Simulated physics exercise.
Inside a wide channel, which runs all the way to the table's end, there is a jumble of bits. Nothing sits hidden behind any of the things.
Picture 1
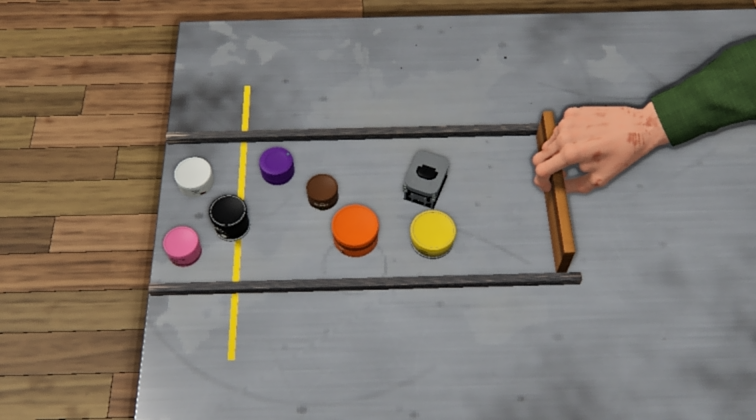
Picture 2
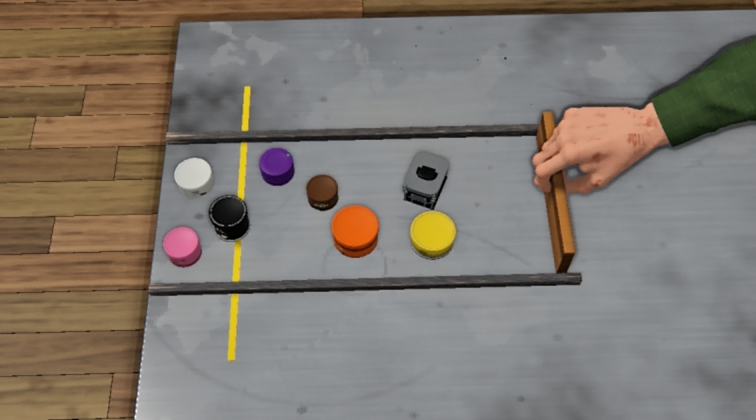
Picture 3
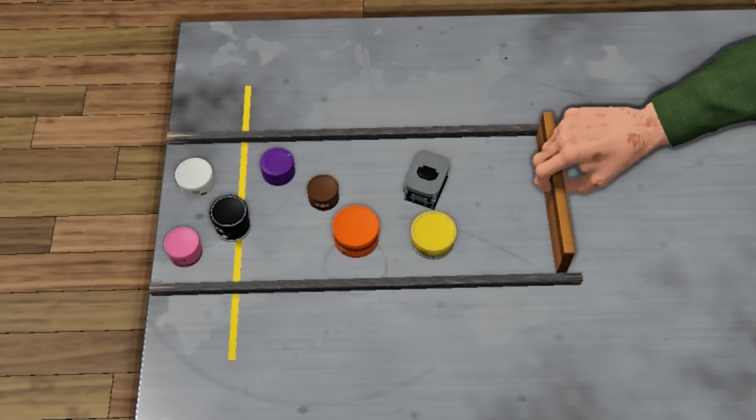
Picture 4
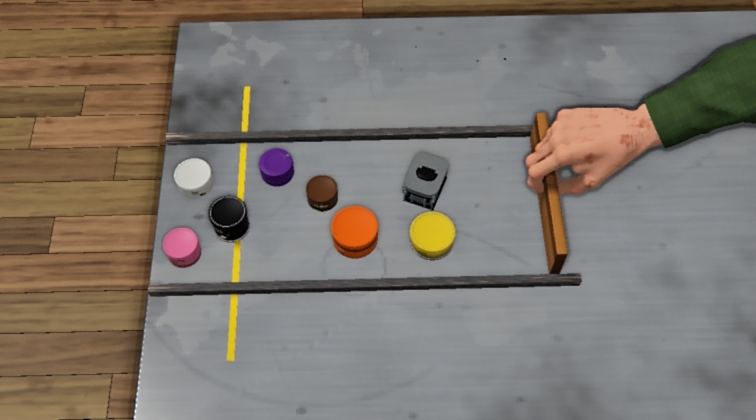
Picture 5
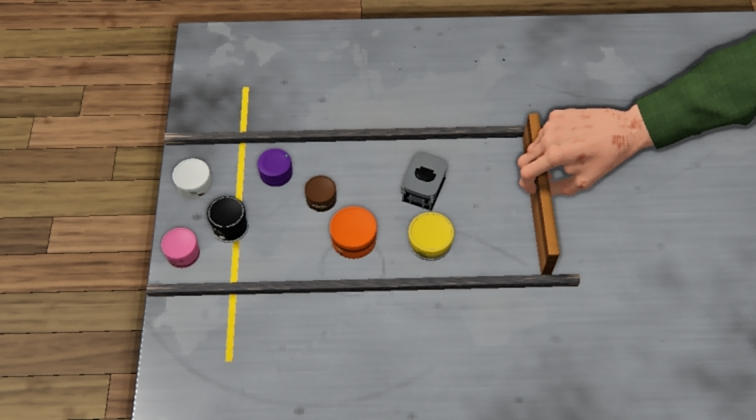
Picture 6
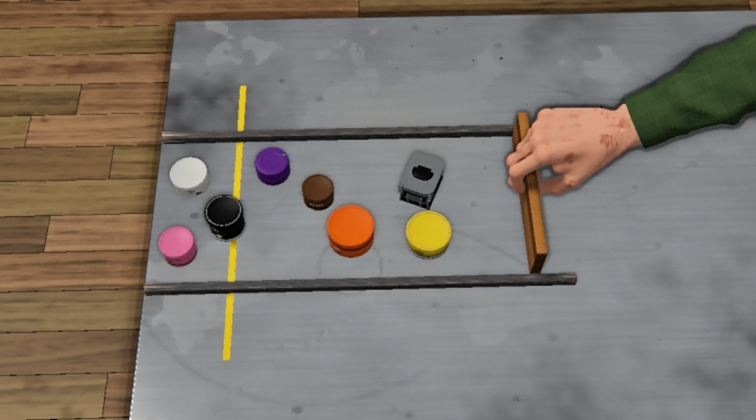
On a grey tabletop, a hand holds a wooden board still, then slides it slightly left toward unmoving coloured tubs between rails.
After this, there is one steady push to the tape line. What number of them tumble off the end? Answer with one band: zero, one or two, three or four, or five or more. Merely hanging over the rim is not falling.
One or two.
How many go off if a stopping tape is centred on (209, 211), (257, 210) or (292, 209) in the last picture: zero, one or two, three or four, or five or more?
Going through the tapes in order, the count is either three or four, then no fall at all, then not one.
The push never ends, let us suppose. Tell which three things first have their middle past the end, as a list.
Sequence, earliest first: The pink tub; the black tin; the orange tub.
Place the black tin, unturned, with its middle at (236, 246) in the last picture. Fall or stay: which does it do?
In the end the black tin ends up on top.
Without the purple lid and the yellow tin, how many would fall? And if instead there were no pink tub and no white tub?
The counts would be 0 and 0.
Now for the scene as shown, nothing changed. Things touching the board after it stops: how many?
3 in contact.
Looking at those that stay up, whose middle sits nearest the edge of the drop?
That's the black tin, it ends up nearest.
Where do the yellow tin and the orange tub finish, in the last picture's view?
Roughly (210, 251), and the other roughly (169, 233).
Soon after, none off yet; pink tub at rest near (178, 247); white tub at rest near (190, 178); black tin at rest near (226, 218).
After that, none off yet; pink tub at rest near (178, 247); white tub at rest near (190, 178); black tin moving near (219, 217).
In the end, the number that fall off is one or two; gone, pink tub.
